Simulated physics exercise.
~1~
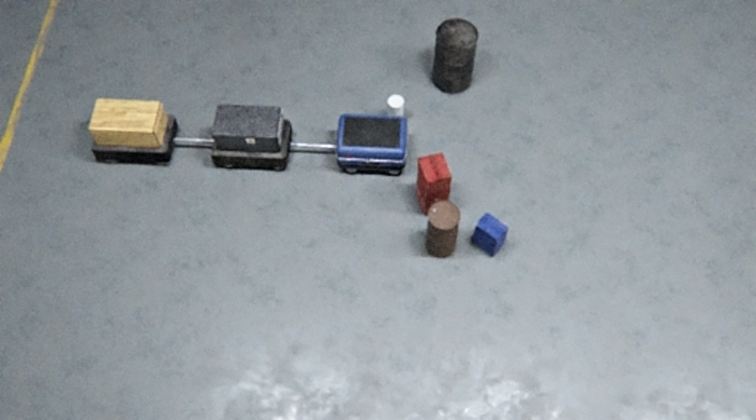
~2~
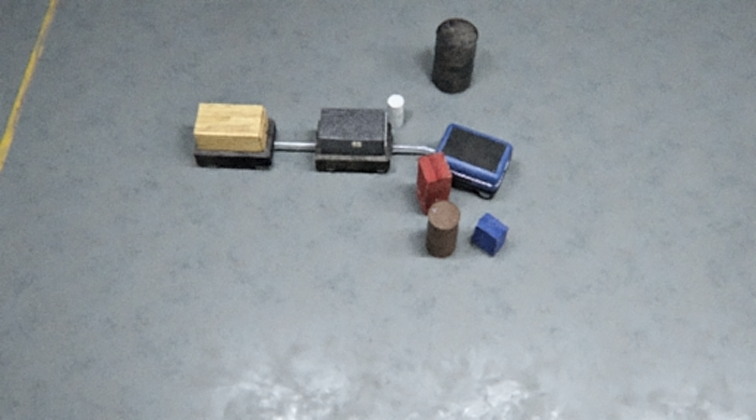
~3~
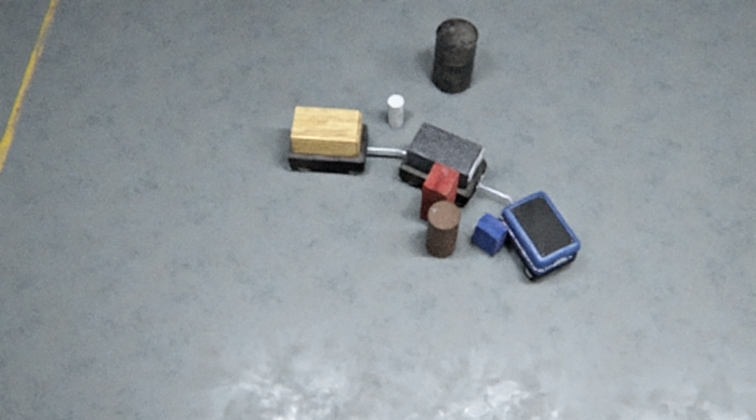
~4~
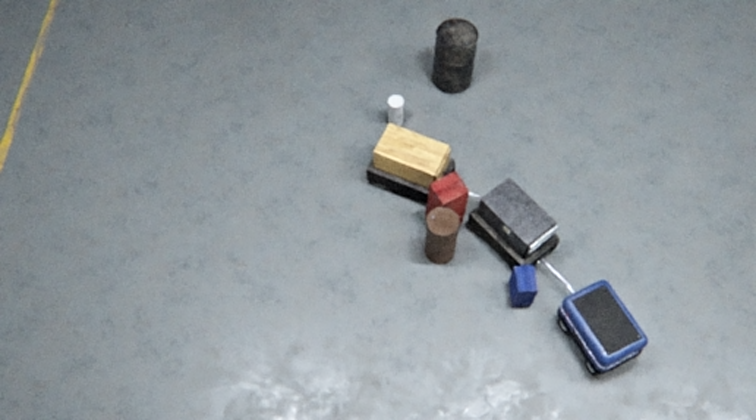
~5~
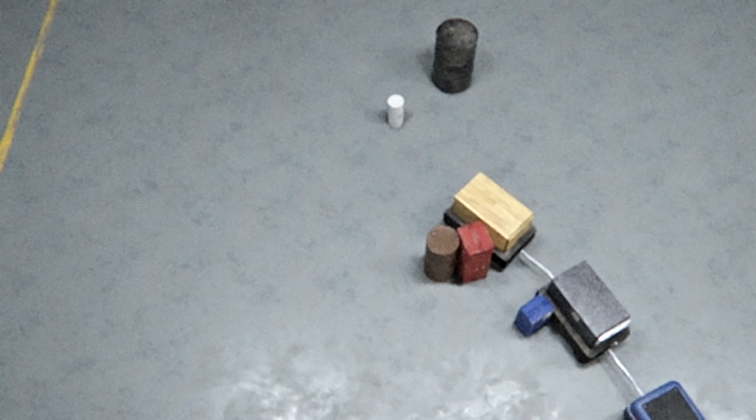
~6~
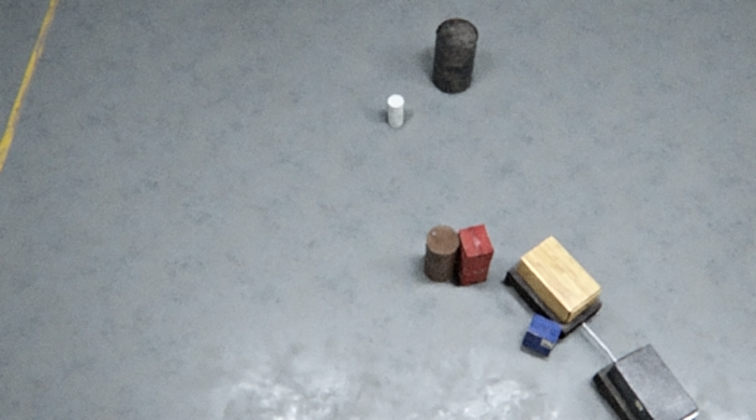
A small blue tug pulls two carts, the first with a dark grey load and the last with a pale wooden block, across a grey floor seen from above. A black drum and a white canister stand beyond its path, while a red box, brown drum and blue box stand closer. The tug heads right, then curves down to the right past the red box. The carts cut inside the turn, pushing the red box, brown drum and blue box downward. As the tug leaves view, all three stand upright in new places, while the black drum and canister remain put.
